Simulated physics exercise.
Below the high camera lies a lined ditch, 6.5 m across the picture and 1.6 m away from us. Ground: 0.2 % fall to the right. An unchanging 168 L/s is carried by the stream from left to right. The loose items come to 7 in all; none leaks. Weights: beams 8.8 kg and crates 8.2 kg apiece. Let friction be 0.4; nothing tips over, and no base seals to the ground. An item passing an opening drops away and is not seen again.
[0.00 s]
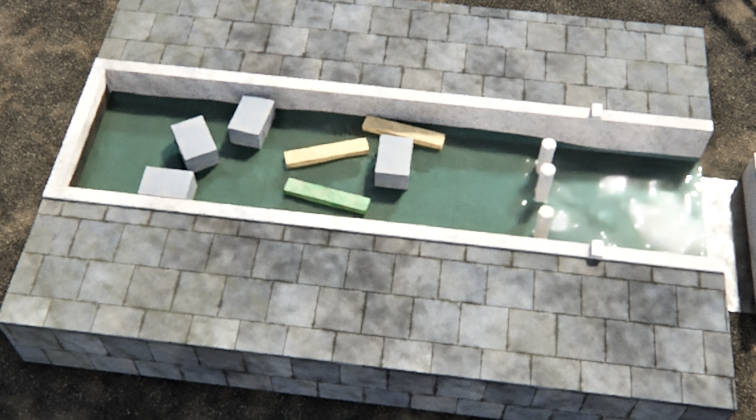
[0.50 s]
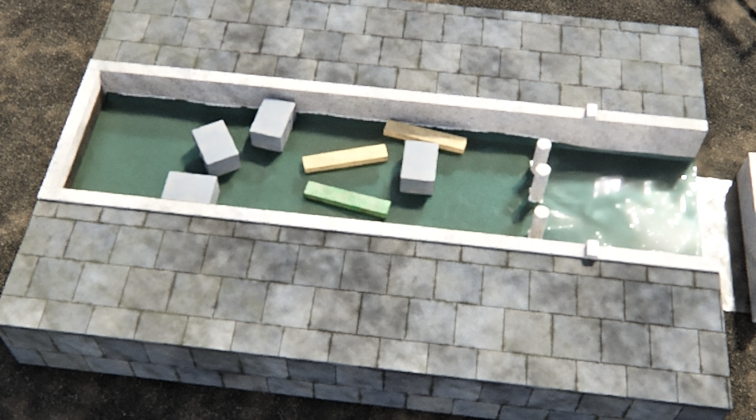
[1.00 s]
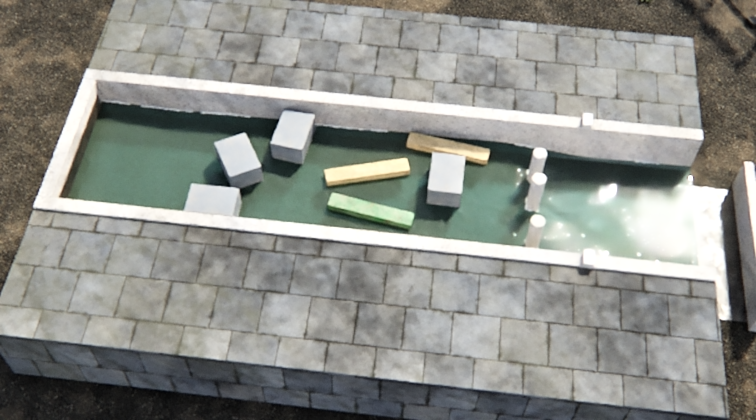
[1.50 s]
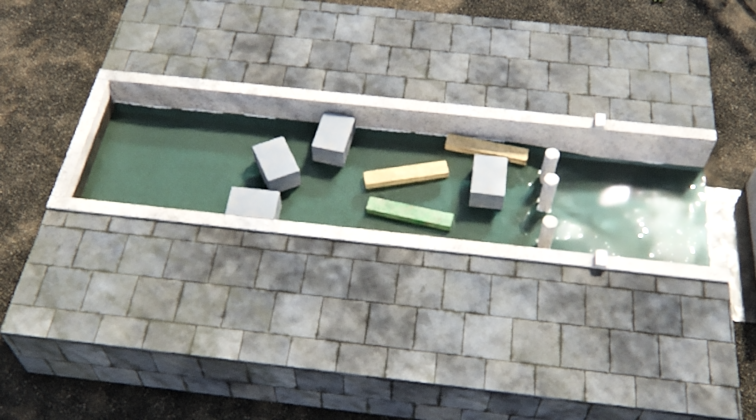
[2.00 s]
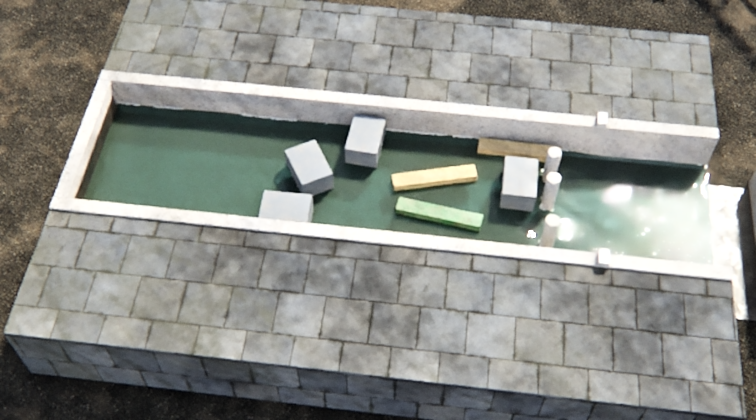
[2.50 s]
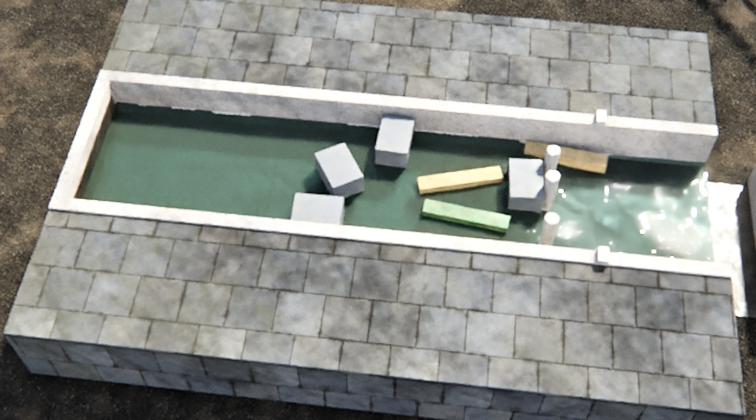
A long stone-paved channel with pale walls, filled with green water, lies across brown ground, seen from high above at an angle. Four grey crates float at left and centre among two yellowish beams and a green one, with three white posts standing to the right. All drift rightward; the leading crate reaches the posts and a tan beam slides past behind them, while the view shifts slightly.
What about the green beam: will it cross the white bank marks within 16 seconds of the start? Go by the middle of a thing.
As for the green beam, it goes through.
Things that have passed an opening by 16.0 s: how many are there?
That makes 3 by then.
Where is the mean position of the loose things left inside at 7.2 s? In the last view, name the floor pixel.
I'd put it close to (502, 214) in the last view.
After 3.5 s the green beam is near (536, 222), 2.1 m from its start, afloat; 1 of 7 are over the mark; 7 afloat.
After 7.2 s the green beam has gone out; 2 of 7 are over the mark; 5 afloat.
After 12.0 s the green beam has gone out; 3 of 7 are over the mark; 4 afloat.
After 16.0 s the green beam has gone out; 3 of 7 are over the mark; 4 afloat.
